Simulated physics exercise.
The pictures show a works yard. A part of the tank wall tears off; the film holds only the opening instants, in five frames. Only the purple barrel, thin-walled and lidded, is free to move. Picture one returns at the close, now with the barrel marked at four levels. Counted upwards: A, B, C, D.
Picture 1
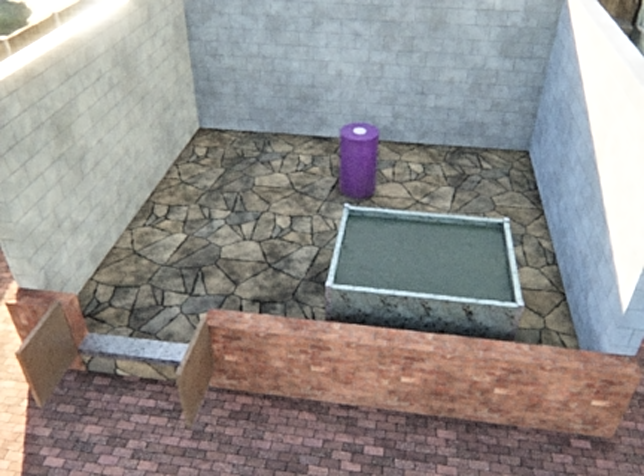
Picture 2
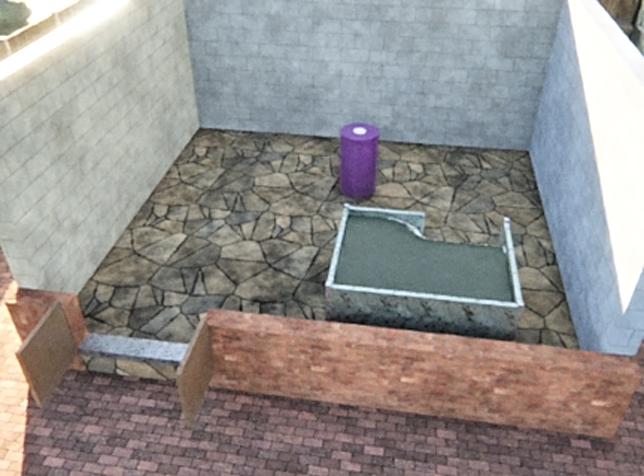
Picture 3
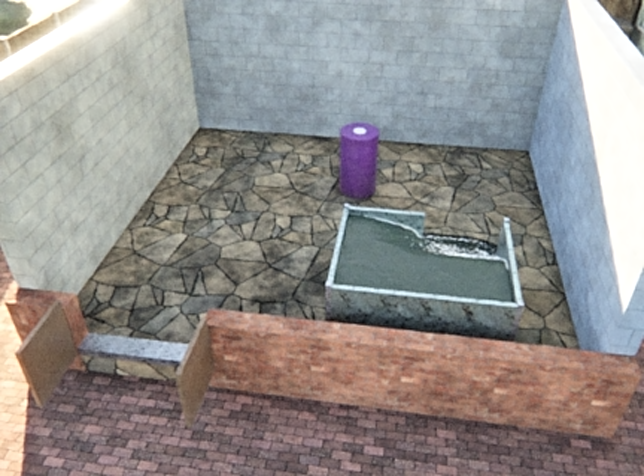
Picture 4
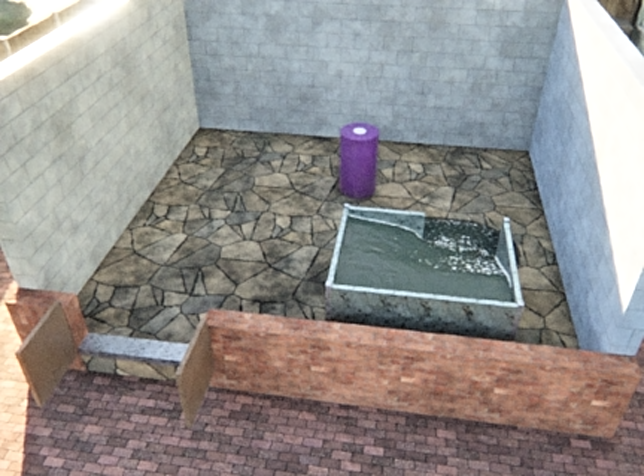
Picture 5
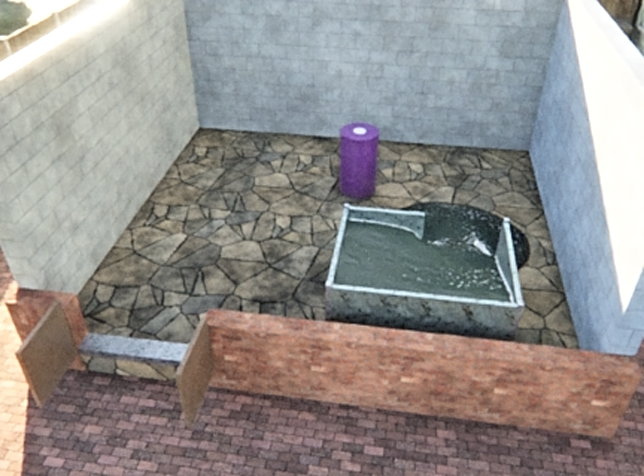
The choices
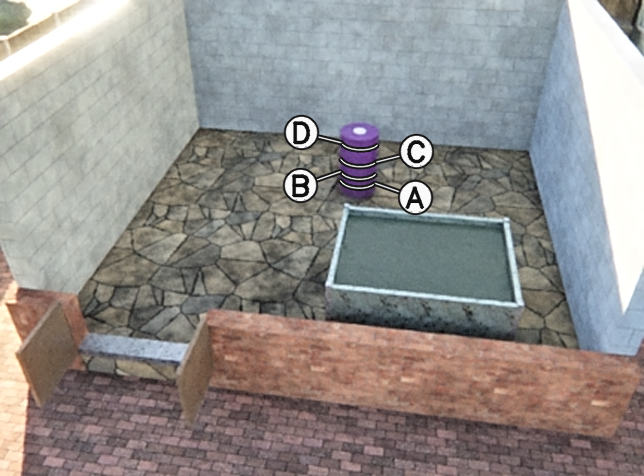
A walled yard with a floor of irregular brown stone is seen from high up, with pale block walls on three sides and a low brick wall in front. A full grey tank sits right of centre, a purple barrel stands behind it, and a small gate is open at left. The tank's back side gives way, water churns out and spreads darkly behind it, while barrel and camera stay still.
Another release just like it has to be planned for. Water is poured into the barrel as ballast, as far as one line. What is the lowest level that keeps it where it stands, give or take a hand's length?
Choose A.
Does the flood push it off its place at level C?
No, that is safe.
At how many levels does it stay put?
All four.
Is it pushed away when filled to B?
No.
On the marked copy, A at (356, 188); B at (356, 179); C at (357, 166); D at (357, 149); from the bottom up A, B, C, D.
For level A, it does not move.
For level B, it does not move.
For level C, it does not move.
For level D, it does not move.
